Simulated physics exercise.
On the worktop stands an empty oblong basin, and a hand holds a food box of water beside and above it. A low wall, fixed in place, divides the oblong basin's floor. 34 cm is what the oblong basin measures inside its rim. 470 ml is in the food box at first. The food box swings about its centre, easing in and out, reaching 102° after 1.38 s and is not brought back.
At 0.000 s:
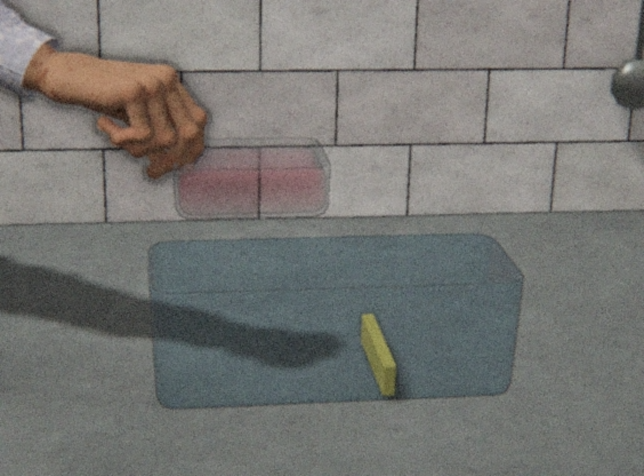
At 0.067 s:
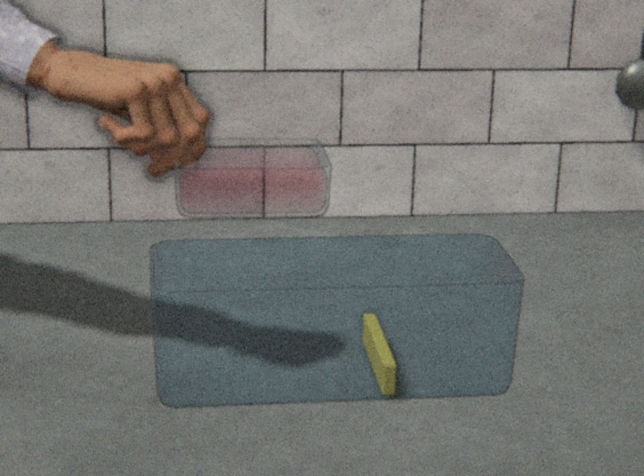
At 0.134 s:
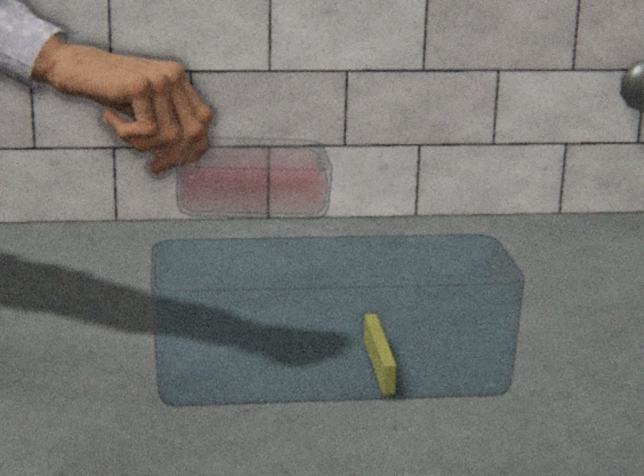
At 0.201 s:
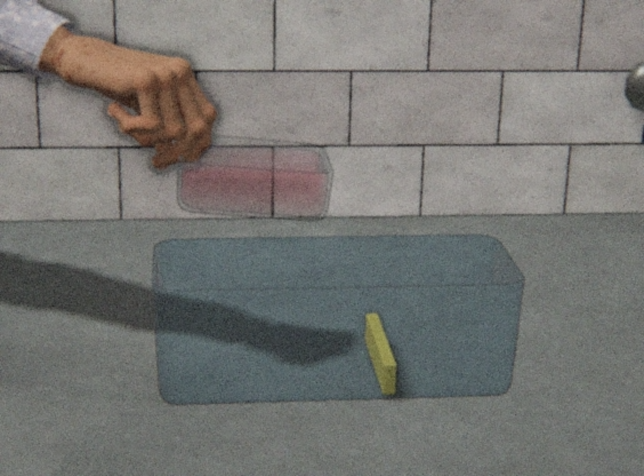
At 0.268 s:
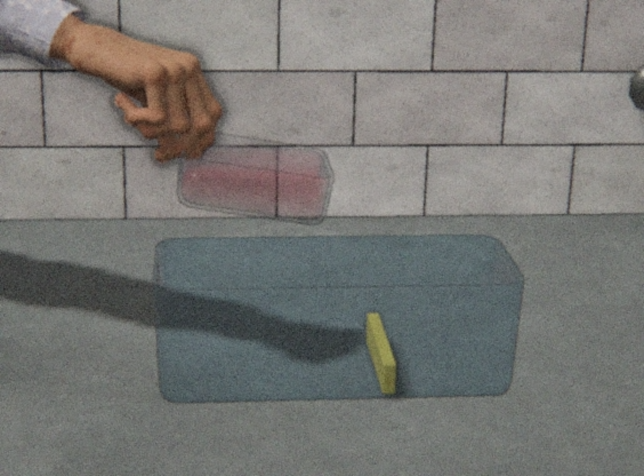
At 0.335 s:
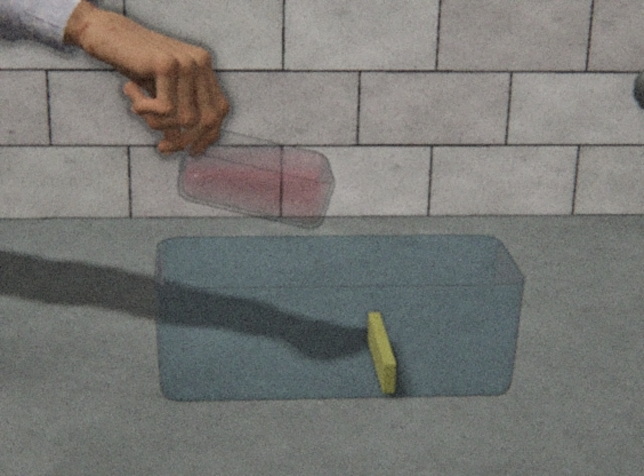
In this clip, a hand holds a clear box of pinkish-red liquid above a bluish oblong basin with a low yellow divider, and the box gradually tilts, its right side dipping lower, while the view shifts slightly.
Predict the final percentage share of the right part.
Right part: About 54 %.
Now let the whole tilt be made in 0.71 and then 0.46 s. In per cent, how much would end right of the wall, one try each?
I'd say 40 percent on the first go, 20 percent on the next.
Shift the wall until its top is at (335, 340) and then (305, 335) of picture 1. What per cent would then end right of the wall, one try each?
In order, 75 and 85 per cent.
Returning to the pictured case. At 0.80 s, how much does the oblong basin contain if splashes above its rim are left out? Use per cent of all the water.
56 %, roughly.
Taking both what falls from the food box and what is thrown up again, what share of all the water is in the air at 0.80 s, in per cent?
It comes to roughly 22 per cent.
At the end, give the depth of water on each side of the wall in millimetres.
The left side settles near 8 mm and the right side near 18 mm.
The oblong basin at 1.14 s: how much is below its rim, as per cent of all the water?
I reckon close to 94 per cent.
After 0.80 s the tilt is 63° and 22 per cent is still to pour, 19 is left of the wall and 37 right of it.
After 1.14 s the tilt is 94° and 5 per cent is still to pour, 40 is left of the wall and 54 right of it.
After 1.49 s the tilt is 102° and 0 per cent is still to pour, 46 is left of the wall and 54 right of it.
After 1.88 s the tilt is 102° and 0 per cent is still to pour, 46 is left of the wall and 54 right of it.
In the end 46 per cent lies left of the wall, 54 right of it and 1 outside.
